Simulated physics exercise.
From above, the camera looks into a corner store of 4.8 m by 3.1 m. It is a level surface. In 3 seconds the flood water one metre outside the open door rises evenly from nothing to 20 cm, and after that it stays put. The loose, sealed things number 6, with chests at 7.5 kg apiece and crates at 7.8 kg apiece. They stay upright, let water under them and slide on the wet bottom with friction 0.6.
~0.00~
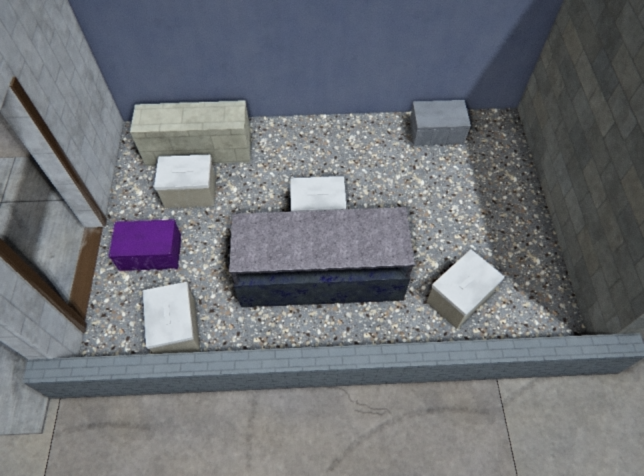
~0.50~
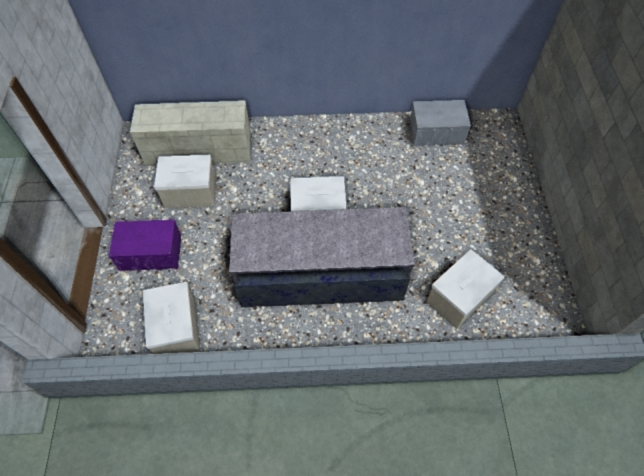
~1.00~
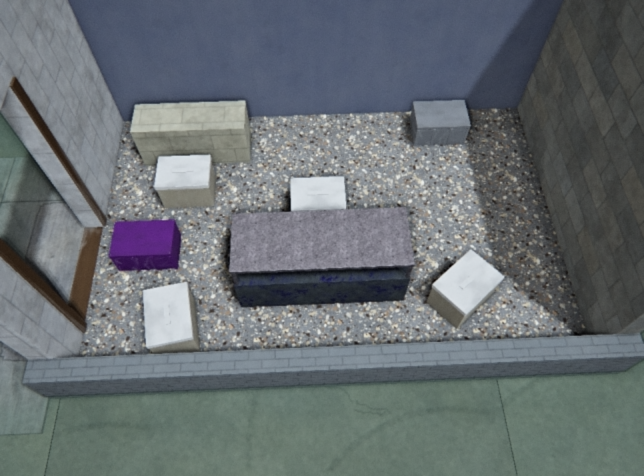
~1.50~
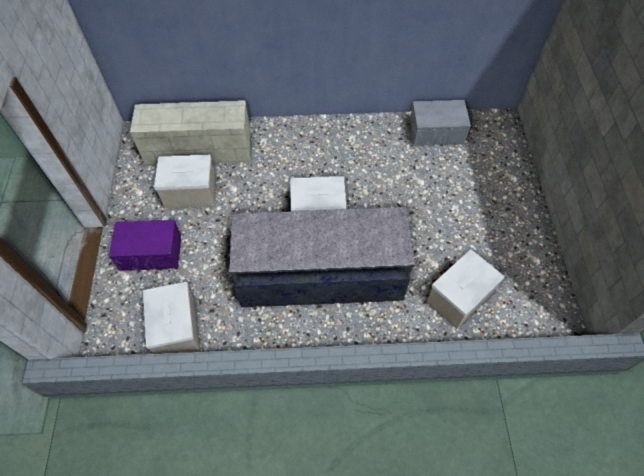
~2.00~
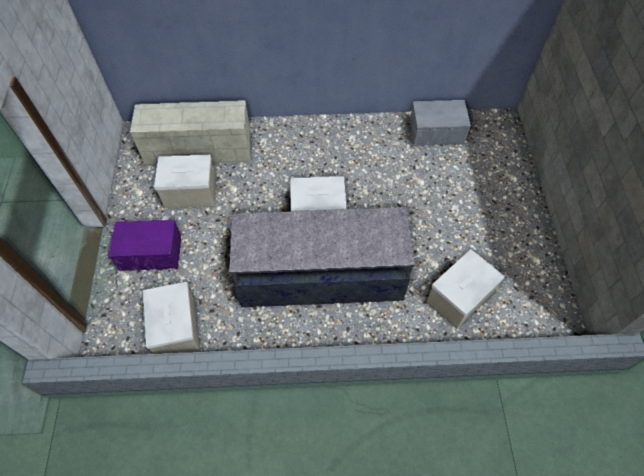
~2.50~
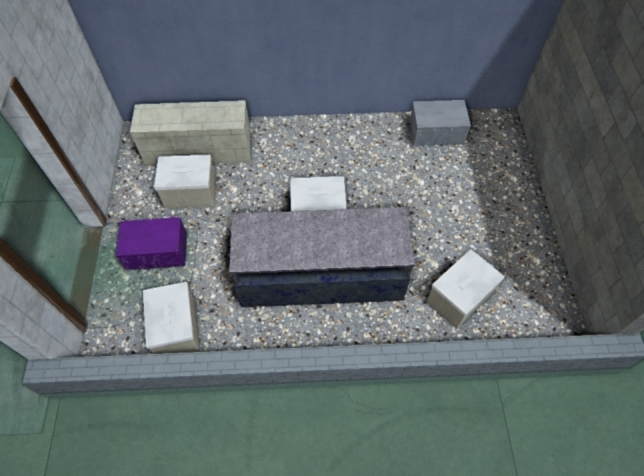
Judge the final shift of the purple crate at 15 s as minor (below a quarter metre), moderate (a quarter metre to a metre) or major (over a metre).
It'll show a big shift.
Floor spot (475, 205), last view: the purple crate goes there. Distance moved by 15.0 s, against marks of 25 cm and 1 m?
It goes a long way.
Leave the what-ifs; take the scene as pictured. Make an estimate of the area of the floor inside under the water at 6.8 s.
Some 13 m2 of it.
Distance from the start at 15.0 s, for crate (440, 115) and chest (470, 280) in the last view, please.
In that order: 120 cm, 40 cm.
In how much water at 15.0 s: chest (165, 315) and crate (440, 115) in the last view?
I'd put it at 13 cm and 13 cm respectively.
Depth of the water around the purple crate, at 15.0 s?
Somewhere close to 11 cm.
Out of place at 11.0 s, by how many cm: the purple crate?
I'd guess some 400 cm by then.
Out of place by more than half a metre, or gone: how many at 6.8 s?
The number comes to 3.
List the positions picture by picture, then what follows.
The purple crate at (142, 238), on the bottom; 0.0 m2 under water; 0 of 6 have shifted, in the first frame.
The purple crate at (142, 238) rests on the ground; water covers 0.0 m2; 0 of 6 have shifted, in the second frame.
The purple crate at (142, 238) rests on the ground; 0.0 m2 under water; 0 of 6 have shifted, in the third frame.
The purple crate at (142, 238) rests on the ground; 0.0 m2 under water; 0 of 6 have shifted, in the fourth frame.
The purple crate at (142, 238) rests on the ground; 0.2 m2 under water; 0 of 6 have shifted, in the fifth frame.
The purple crate at (149, 236) rests on the ground, 6 cm from its start; water covers 0.7 m2; 1 of 6 have shifted, in the sixth frame.
After 3.5 s the purple crate is near (206, 220), 0.6 m from its start, aground; 0 afloat.
After 6.8 s the purple crate is near (425, 110), 3.4 m from its start, afloat; 3 afloat.
After 11.0 s the purple crate is near (500, 137), 3.9 m from its start, afloat; 6 afloat.
After 15.0 s the purple crate is near (373, 171), 2.4 m from its start, afloat; 6 afloat.
